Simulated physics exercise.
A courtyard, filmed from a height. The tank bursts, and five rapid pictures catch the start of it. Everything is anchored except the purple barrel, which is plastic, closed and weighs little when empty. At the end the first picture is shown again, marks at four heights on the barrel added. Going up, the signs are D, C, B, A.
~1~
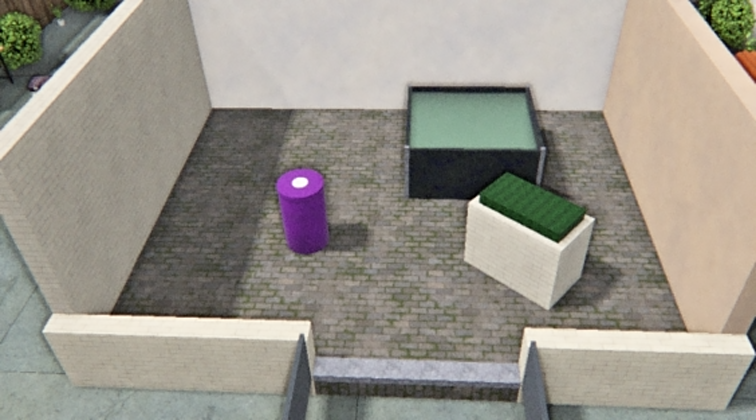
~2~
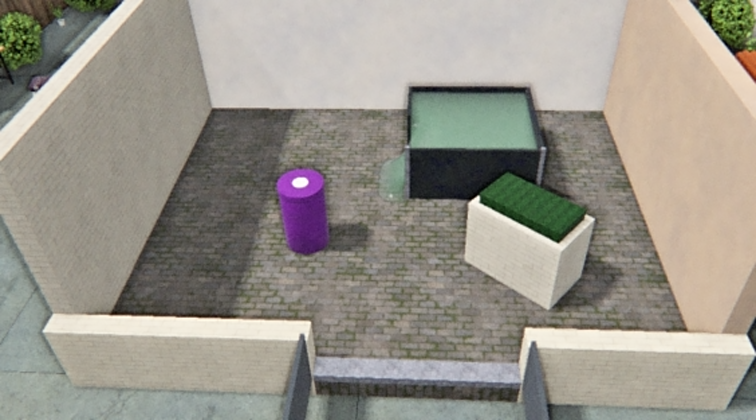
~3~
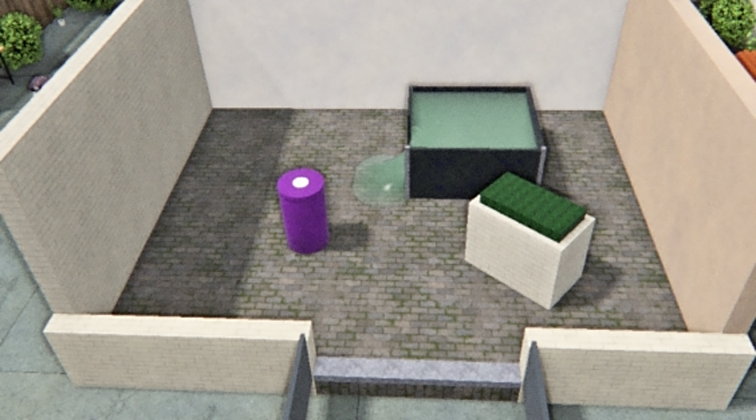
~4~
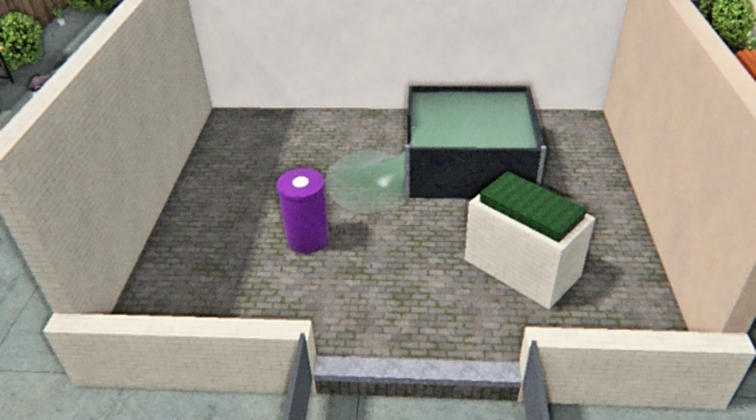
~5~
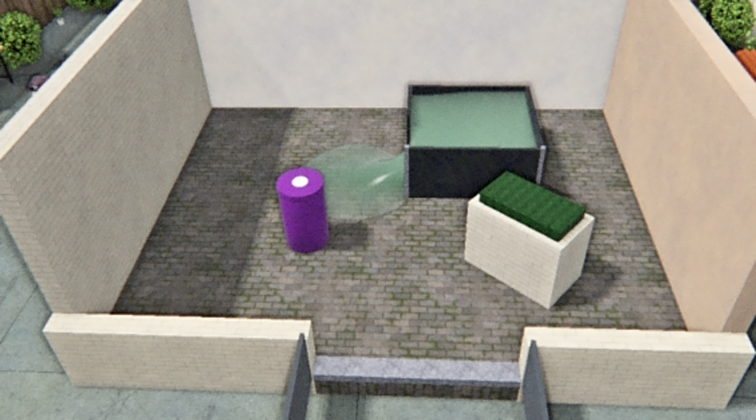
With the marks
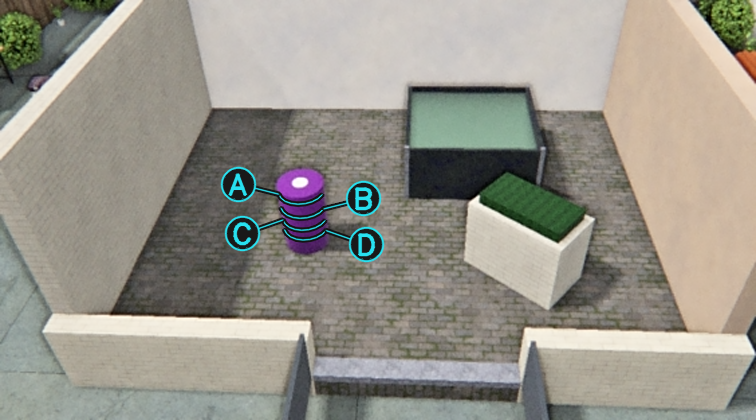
Pale green water spreads from the left side of a dark, open-topped tank across the brick paving of a walled yard, viewed from above. The tank stands near the back wall, with a purple barrel with a white spot on its lid to the left and a cream planter topped with green in front. The translucent patch widens leftward until it shows beside and behind the barrel, which stays upright, while the camera remains still.
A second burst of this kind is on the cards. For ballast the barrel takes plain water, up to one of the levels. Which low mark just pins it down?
Choose D.
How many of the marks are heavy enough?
All four.
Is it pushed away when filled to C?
No.
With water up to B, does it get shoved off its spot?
No, that is safe.
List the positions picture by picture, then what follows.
Lid of the purple barrel at (300, 183); tank full, its middle at (471, 121); open gate at (417, 328).
Water covers 1 % of the ground and is seen nearest the barrel at (384, 191).
Water covers 3 % of the ground and is seen nearest the barrel at (369, 198).
Water covers 5 % of the ground and is seen nearest the barrel at (340, 202).
Lid of the purple barrel at (300, 182); water covers 7 % of the ground and is seen nearest the barrel at (338, 213).
On the marked copy, A at (297, 204); B at (299, 218); C at (301, 230); D at (303, 240); from the bottom up D, C, B, A.
With A, it does not move.
With B, it does not move.
With C, it does not move.
With D, it shifts by a finger or two and stays.
